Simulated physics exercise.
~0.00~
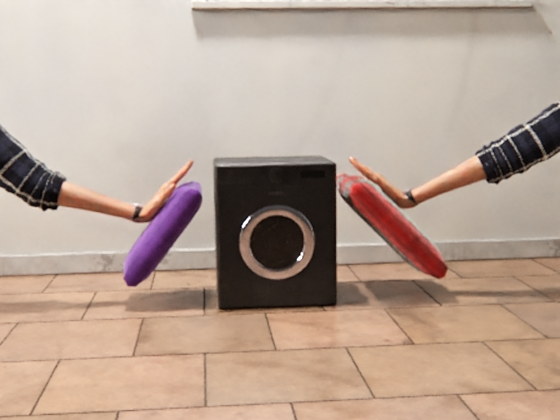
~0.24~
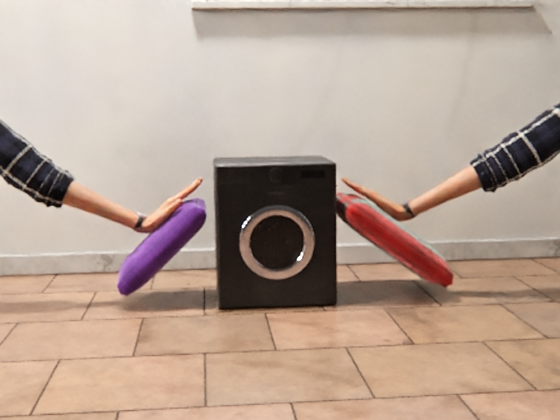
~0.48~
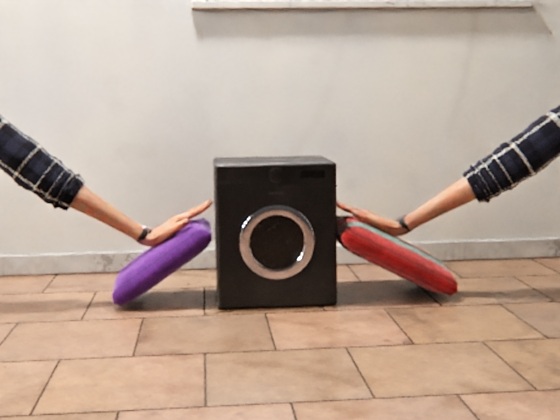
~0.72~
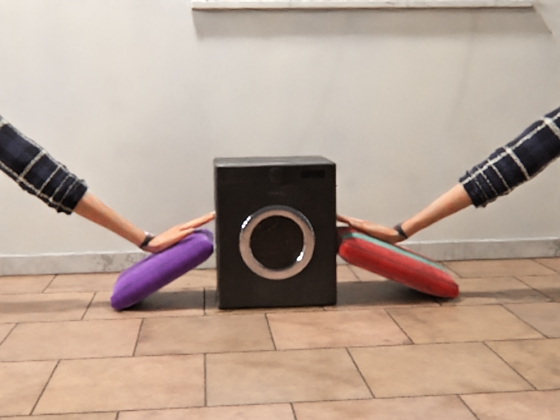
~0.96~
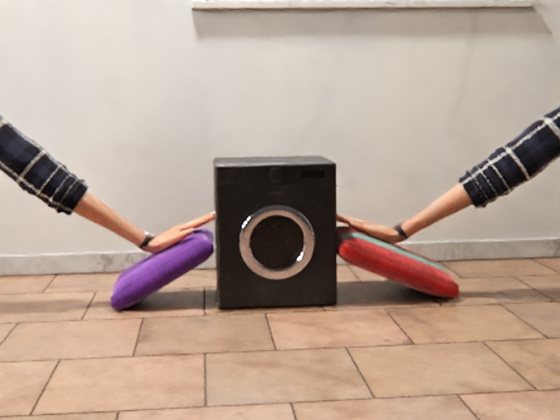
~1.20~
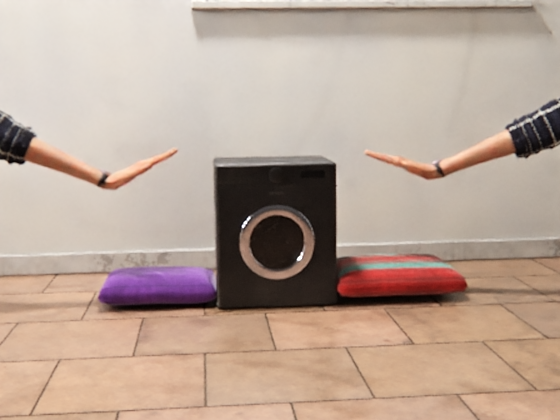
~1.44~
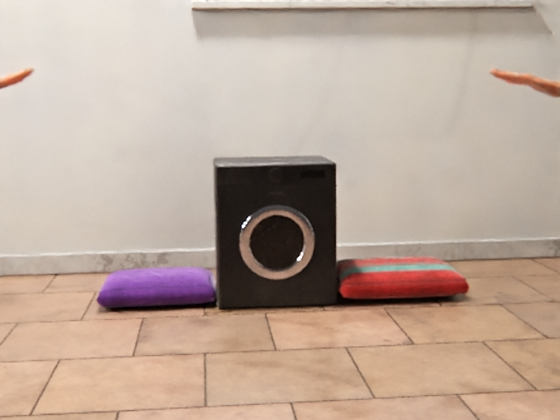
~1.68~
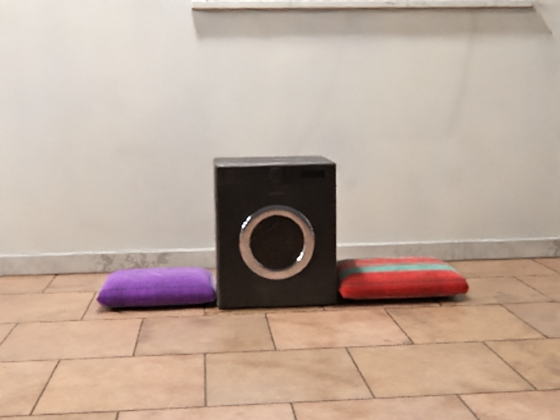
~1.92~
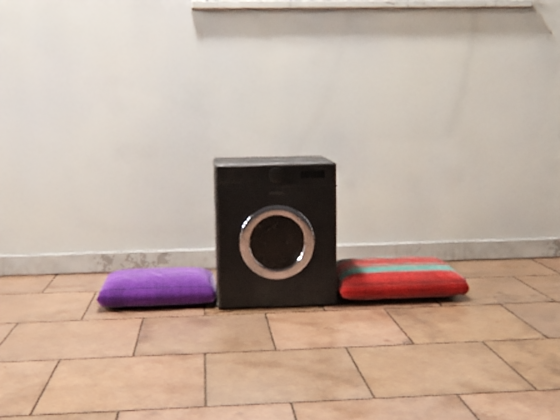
On a tiled floor by a pale wall, two hands lowered a purple soft bag and a red cushion on either side of a black machine, then let go and drew away, and both dropped and stayed lying flat.
